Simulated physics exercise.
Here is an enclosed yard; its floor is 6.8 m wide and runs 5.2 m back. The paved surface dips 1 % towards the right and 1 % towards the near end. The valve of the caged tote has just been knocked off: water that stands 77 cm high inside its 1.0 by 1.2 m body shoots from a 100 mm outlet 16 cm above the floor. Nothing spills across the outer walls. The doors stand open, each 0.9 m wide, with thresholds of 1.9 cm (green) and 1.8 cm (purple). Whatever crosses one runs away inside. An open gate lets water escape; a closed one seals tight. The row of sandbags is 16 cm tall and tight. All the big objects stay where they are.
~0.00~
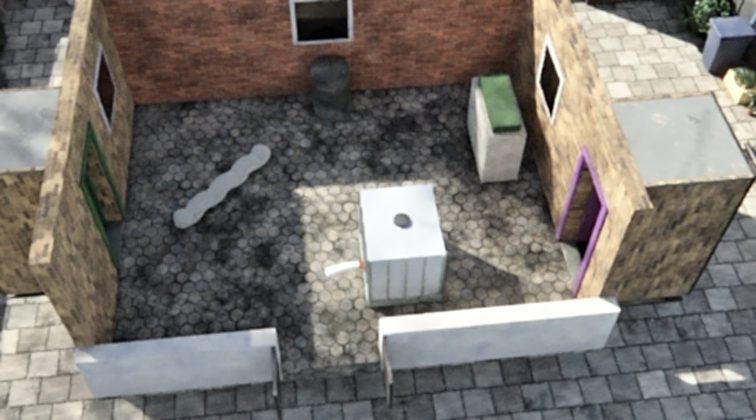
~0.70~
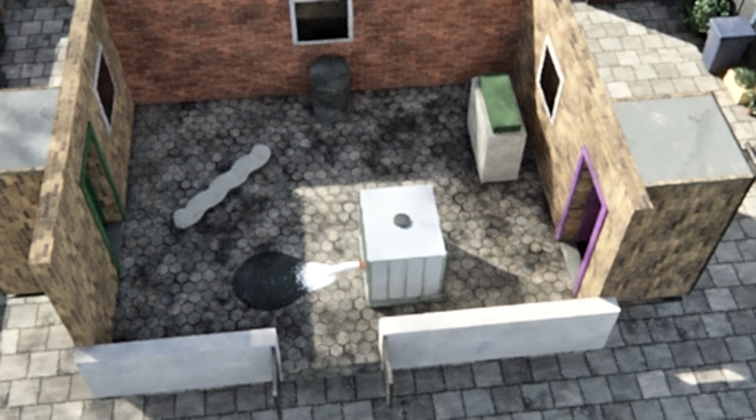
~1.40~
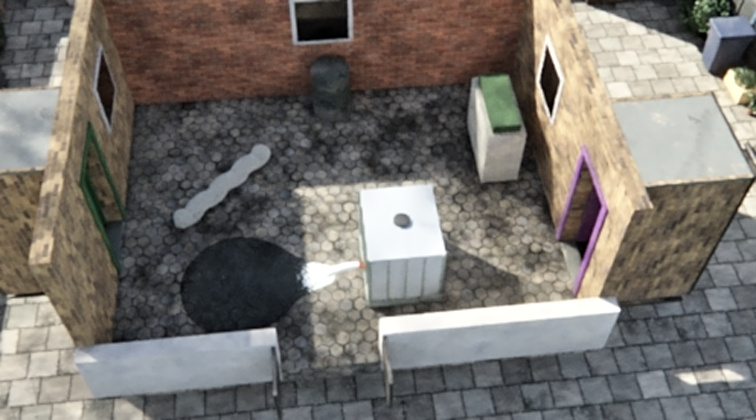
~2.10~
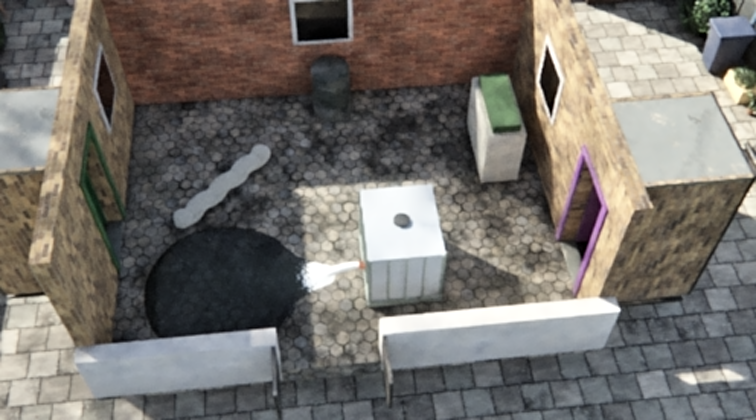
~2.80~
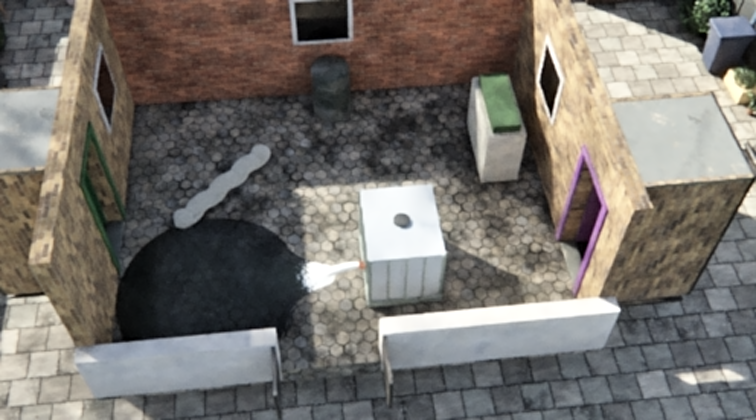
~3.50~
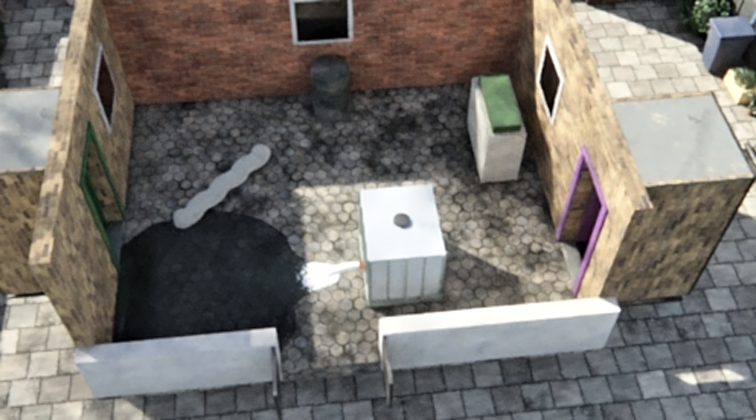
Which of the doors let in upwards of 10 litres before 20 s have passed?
Within that time: At the green door it stays under the limit; at the purple door it does not reach the limit.
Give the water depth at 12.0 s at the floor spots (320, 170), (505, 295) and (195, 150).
In that order: 0.0, 0.0 and 0.2 cm.
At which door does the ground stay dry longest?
It is the purple one.
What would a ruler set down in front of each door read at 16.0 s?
In cm: Green 1.5, purple 0.0.
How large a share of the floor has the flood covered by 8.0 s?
About 25 per cent.
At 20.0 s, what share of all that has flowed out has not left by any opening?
Roughly 88 in a hundred.
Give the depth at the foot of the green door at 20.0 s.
Some 1.4 cm.
After 5.0 s water covers 20 % of the floor and is deepest (6 cm) near (325, 275); green door 1.7 cm at the sill, 0 L in, purple door not reached.
After 8.0 s water covers 25 % of the floor and is deepest (6 cm) near (325, 275); green door 1.6 cm at the sill, 0 L in, purple door not reached.
After 12.0 s water covers 40 % of the floor and is deepest (5 cm) near (325, 275); green door 1.8 cm at the sill, 0 L in, purple door not reached.
After 16.0 s water covers 50 % of the floor and is deepest (5 cm) near (325, 275); green door 1.6 cm at the sill, 0 L in, purple door not reached.
After 20.0 s water covers 60 % of the floor and is deepest (5 cm) near (325, 275); green door 1.4 cm at the sill, 0 L in, purple door 1.7 cm at the sill, 0 L in.
